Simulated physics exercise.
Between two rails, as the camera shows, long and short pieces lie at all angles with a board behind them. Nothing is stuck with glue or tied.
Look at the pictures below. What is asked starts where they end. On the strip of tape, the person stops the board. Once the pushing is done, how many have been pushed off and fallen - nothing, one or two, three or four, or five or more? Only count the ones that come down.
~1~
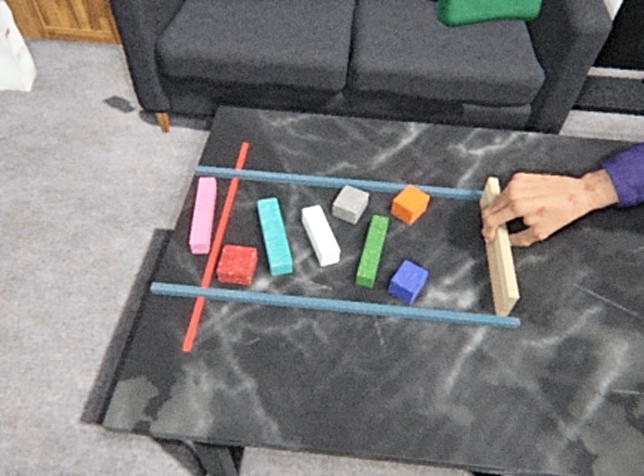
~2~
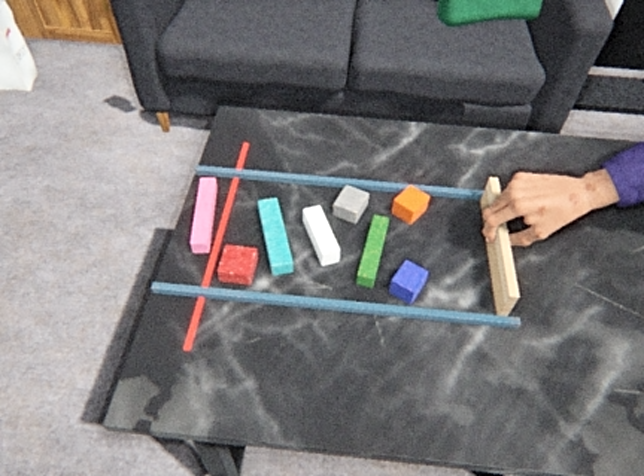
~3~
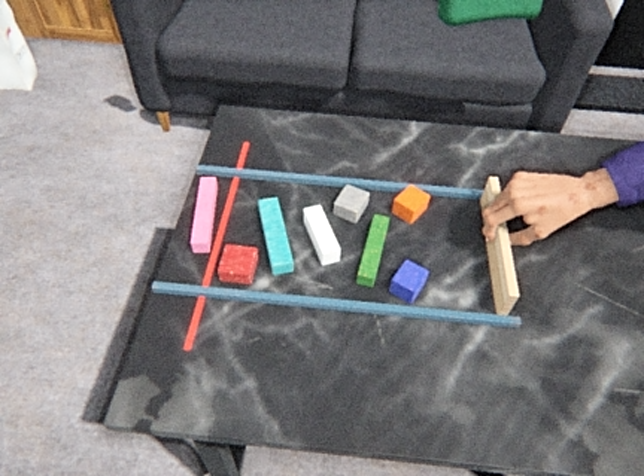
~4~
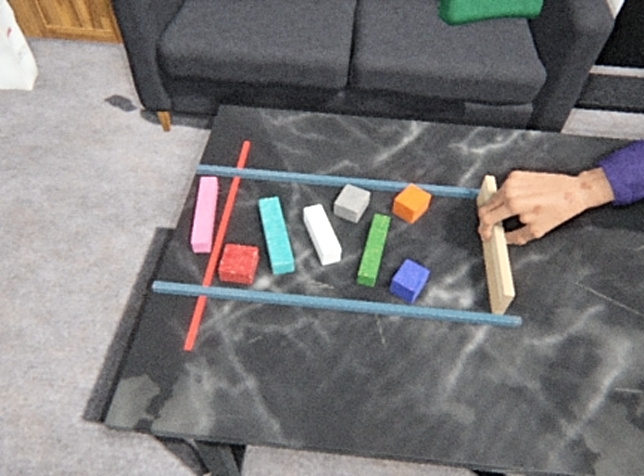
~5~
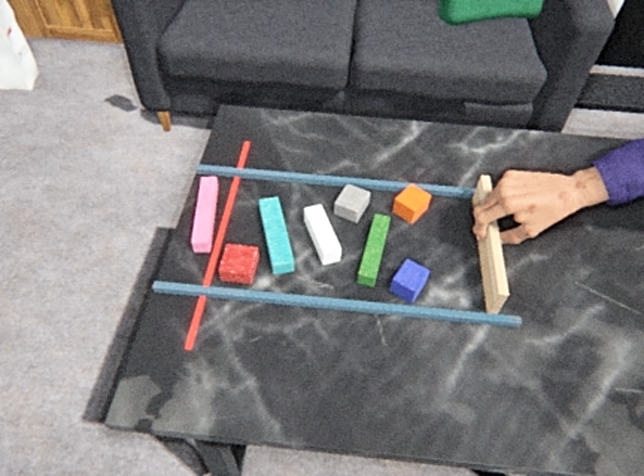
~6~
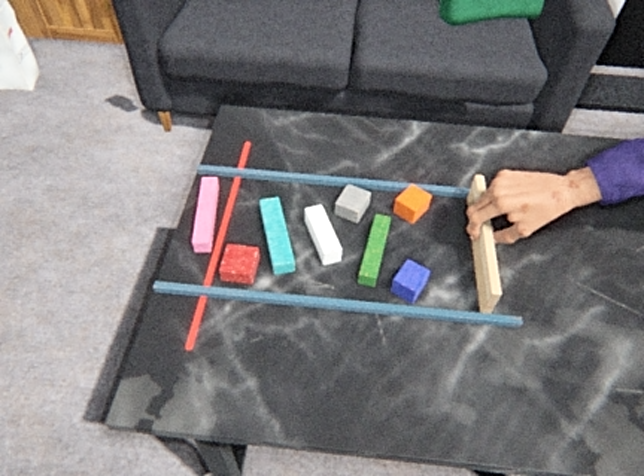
I predict the tally of drops will be above two but under five.
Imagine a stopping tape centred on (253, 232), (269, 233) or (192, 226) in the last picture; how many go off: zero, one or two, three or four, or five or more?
Falls: One or two; none at all; five or over.
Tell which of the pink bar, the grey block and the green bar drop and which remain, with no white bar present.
Pink bar down, grey block still up, green bar still up.
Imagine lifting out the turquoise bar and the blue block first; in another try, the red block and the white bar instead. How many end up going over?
First try 1, second try 2.
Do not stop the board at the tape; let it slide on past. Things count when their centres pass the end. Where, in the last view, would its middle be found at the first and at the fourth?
The first puts it near (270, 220), the next near (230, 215).
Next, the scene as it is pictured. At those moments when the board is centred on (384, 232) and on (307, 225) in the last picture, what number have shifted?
Well, it's 4 at the first one and 7 at the second.
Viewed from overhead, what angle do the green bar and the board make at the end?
Roughly 20°.
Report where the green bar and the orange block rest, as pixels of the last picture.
Close to (199, 231); the other close to (220, 191).
Soon after, none off yet; pink bar at rest near (206, 213); red block at rest near (240, 264); turquoise bar at rest near (277, 234).
After that, none off yet; pink bar at rest near (206, 213); red block displaced about its own width near (213, 267); turquoise bar displaced a little near (234, 230).
In the end, the number that fall off is three or four; gone, white bar, turquoise bar, red block and pink bar.
